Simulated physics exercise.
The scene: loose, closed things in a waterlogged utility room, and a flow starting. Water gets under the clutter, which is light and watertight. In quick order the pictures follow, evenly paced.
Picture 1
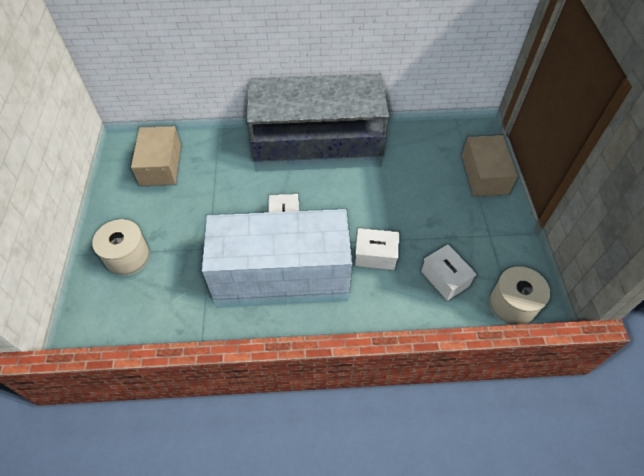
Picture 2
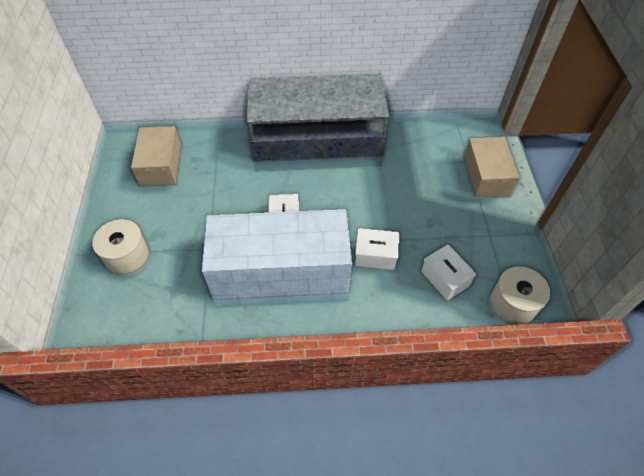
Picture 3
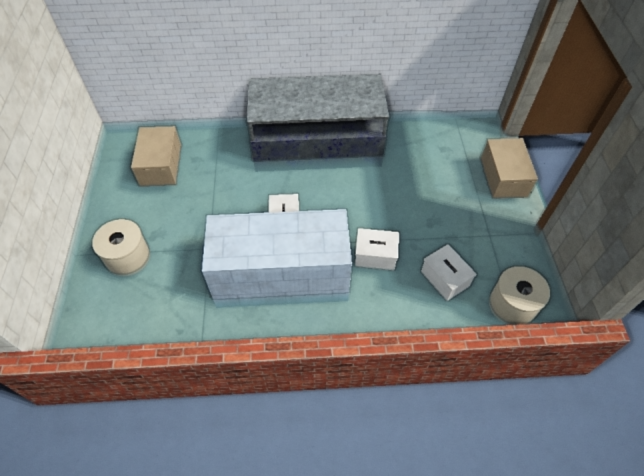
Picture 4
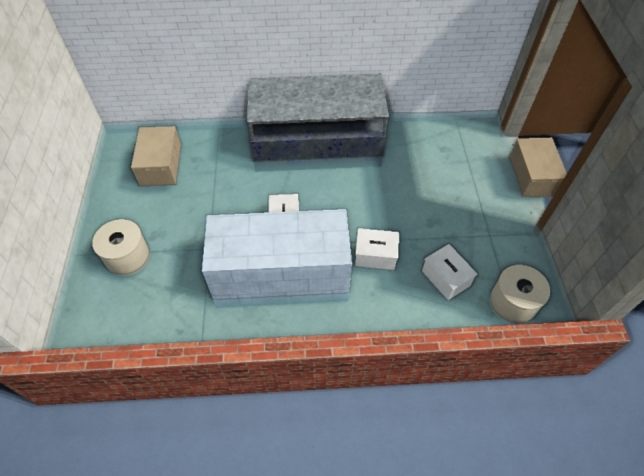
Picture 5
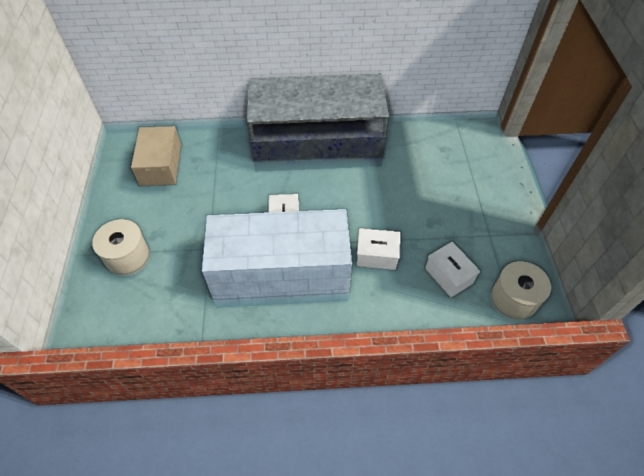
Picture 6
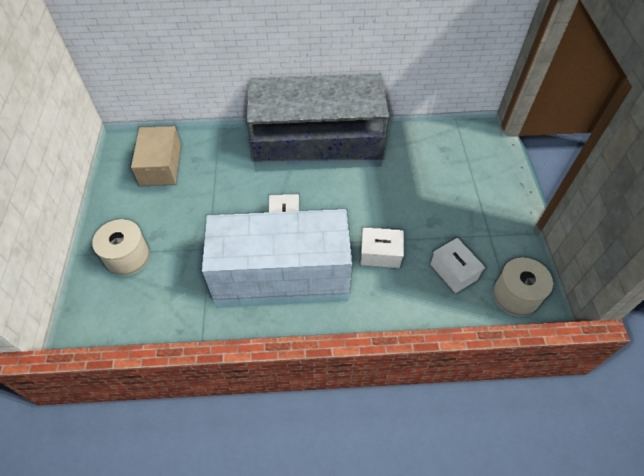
The clip opens on a tiled room seen from above, with boxes, round tubs and blocks on a greenish floor and a brown door at right. The door swings open, and the tan box beside it slides right and out through the doorway, then the nearby white boxes and right-hand tub shift slightly.
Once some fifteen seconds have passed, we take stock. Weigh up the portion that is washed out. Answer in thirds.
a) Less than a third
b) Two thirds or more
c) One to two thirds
Answer: B.
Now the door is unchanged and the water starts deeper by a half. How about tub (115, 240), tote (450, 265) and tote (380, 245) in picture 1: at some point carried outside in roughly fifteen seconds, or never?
Object by object the verdict is never escapes, leaves, leaves.
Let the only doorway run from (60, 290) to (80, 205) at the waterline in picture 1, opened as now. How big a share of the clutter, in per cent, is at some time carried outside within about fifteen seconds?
Estimated share: Around 40 %.
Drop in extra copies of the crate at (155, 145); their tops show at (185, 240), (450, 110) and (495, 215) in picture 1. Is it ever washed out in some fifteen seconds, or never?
Remains, exits, exits.
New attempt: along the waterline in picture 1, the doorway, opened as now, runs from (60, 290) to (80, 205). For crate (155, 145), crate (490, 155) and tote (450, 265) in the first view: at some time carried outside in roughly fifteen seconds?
In sequence - departs, stays put, stays put.
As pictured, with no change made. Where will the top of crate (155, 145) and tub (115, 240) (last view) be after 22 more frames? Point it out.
I'd expect them close to (233, 171) and (171, 234).
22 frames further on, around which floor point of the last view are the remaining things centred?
(210, 223).
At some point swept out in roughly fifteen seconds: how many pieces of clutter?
The figure is 5.
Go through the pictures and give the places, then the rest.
In the first picture, a tote at (450, 266) floats; a tub at (524, 288) floats; 0 of 7 have shifted.
In the second picture, a tote at (450, 266) floats; a tub at (524, 288) floats; 0 of 7 have shifted.
In the third picture, a tote at (450, 266), afloat; a tub at (524, 288), afloat; 1 of 7 have shifted.
In the fourth picture, a tote at (451, 266), afloat; a tub at (525, 286), afloat; 1 of 7 have shifted.
In the fifth picture, a tote at (454, 263) floats, close to its start; a tub at (526, 283), afloat, close to its start; 3 of 7 have shifted.
In the sixth picture, a tote at (459, 259), afloat, close to its start; a tub at (528, 278), afloat, close to its start; 4 of 7 have shifted.
A moment on, 1 of 7 are out; 6 afloat.
Next, 3 of 7 are out; 4 afloat.
Later, 5 of 7 are out; 2 afloat.
In the end, 5 of 7 are out; 2 afloat.
